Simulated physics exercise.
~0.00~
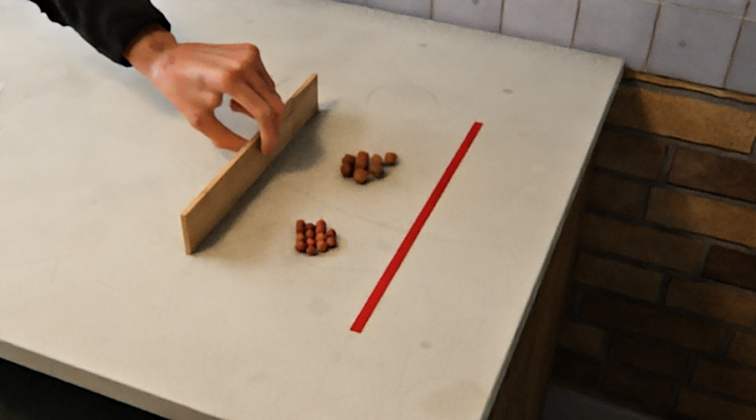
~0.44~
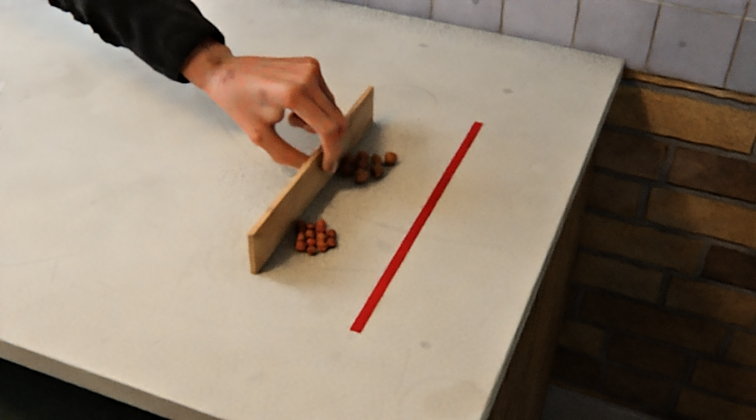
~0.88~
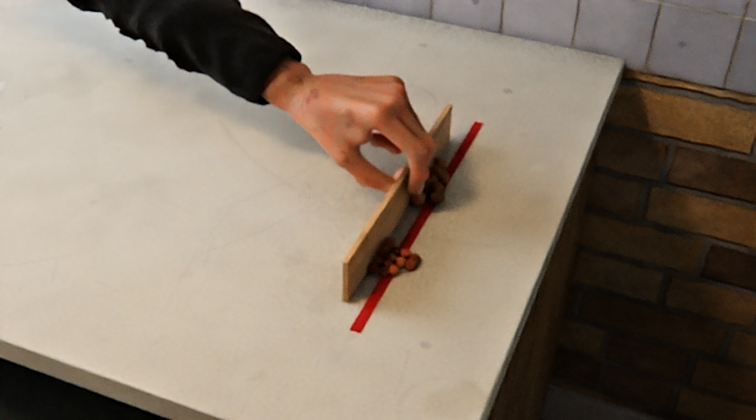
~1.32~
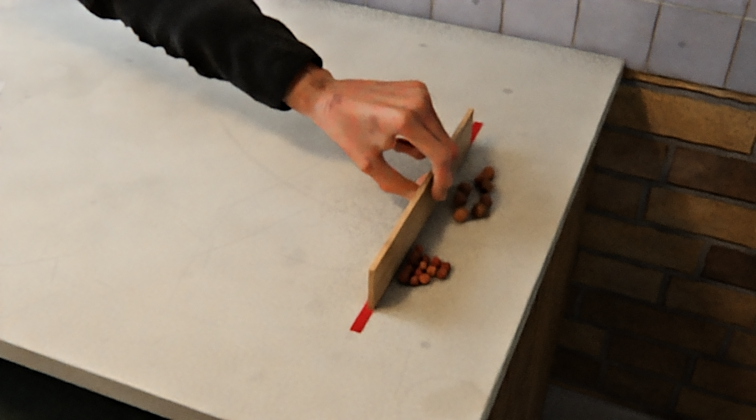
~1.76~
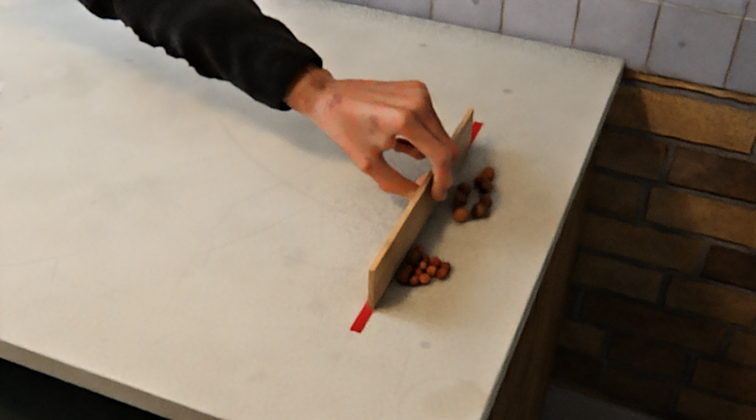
On a pale table, a hand slides a wooden strip right, pushing two heaps past red tape.
